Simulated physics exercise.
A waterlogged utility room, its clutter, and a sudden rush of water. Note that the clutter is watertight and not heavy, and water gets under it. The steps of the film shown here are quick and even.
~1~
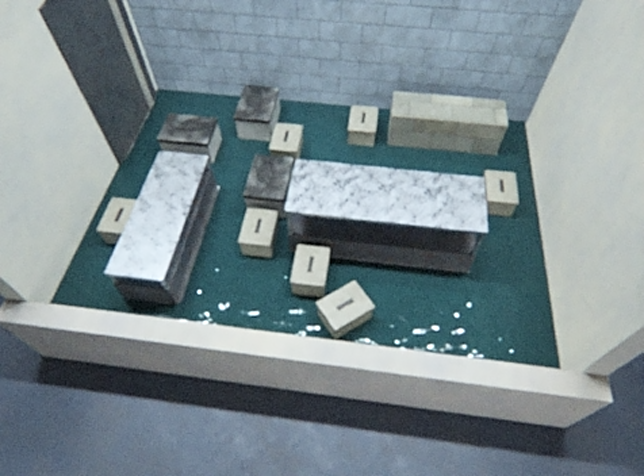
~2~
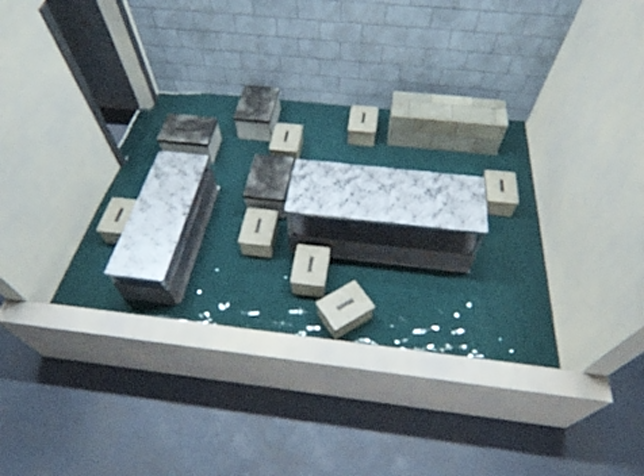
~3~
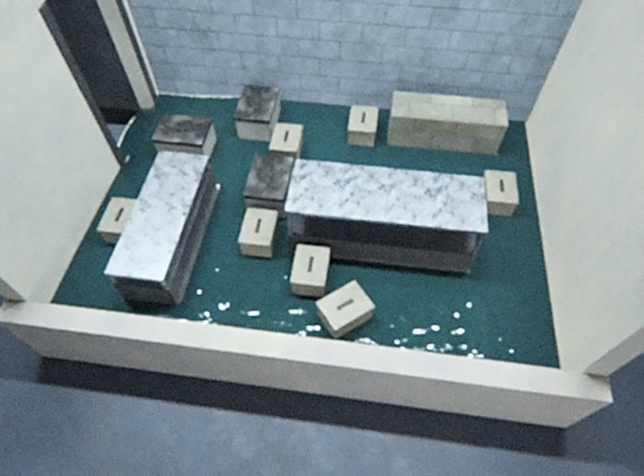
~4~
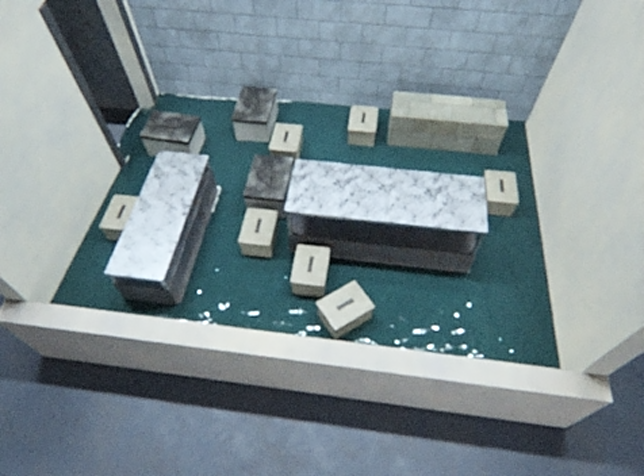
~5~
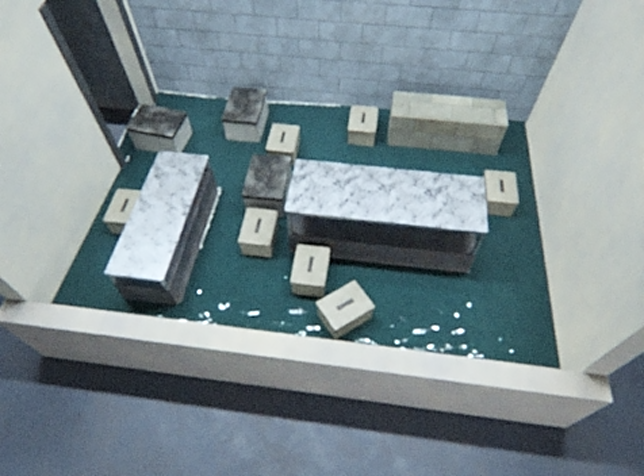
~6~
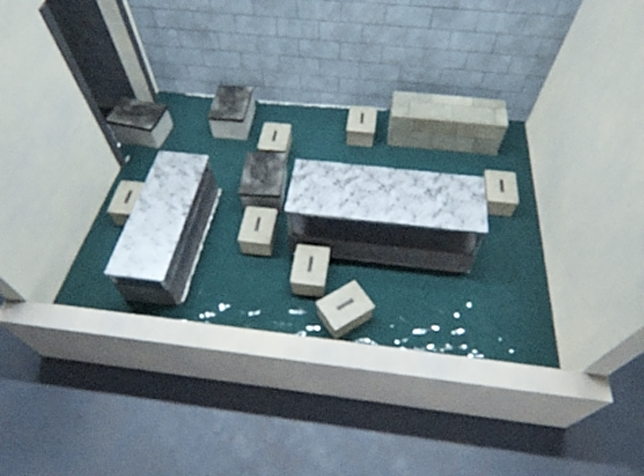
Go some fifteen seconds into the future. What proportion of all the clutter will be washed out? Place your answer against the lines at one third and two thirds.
It sits at or past the two-thirds line.
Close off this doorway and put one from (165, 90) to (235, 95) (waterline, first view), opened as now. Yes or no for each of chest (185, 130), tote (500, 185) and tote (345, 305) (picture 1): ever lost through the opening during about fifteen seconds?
One by one: Exits; held indoors; held indoors.
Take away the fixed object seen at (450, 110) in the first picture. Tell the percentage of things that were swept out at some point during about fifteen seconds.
Approx. 70 % of the lot.
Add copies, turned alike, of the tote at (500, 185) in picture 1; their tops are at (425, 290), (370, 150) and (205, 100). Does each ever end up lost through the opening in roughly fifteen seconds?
Going through them one by one: Remained / escaped / escaped.
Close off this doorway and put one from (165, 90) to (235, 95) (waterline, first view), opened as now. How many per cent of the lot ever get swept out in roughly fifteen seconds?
Roughly 70 in a hundred.
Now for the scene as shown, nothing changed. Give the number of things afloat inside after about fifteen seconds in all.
It comes to 3.
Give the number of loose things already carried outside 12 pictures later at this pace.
That comes to 5.
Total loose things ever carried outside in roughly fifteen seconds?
That comes out at 7.
A moment on, 1 of 10 are out; 9 afloat.
Next, 5 of 10 are out; 5 afloat.
Later, 6 of 10 are out; 4 afloat.
In the end, 7 of 10 are out; 3 afloat.
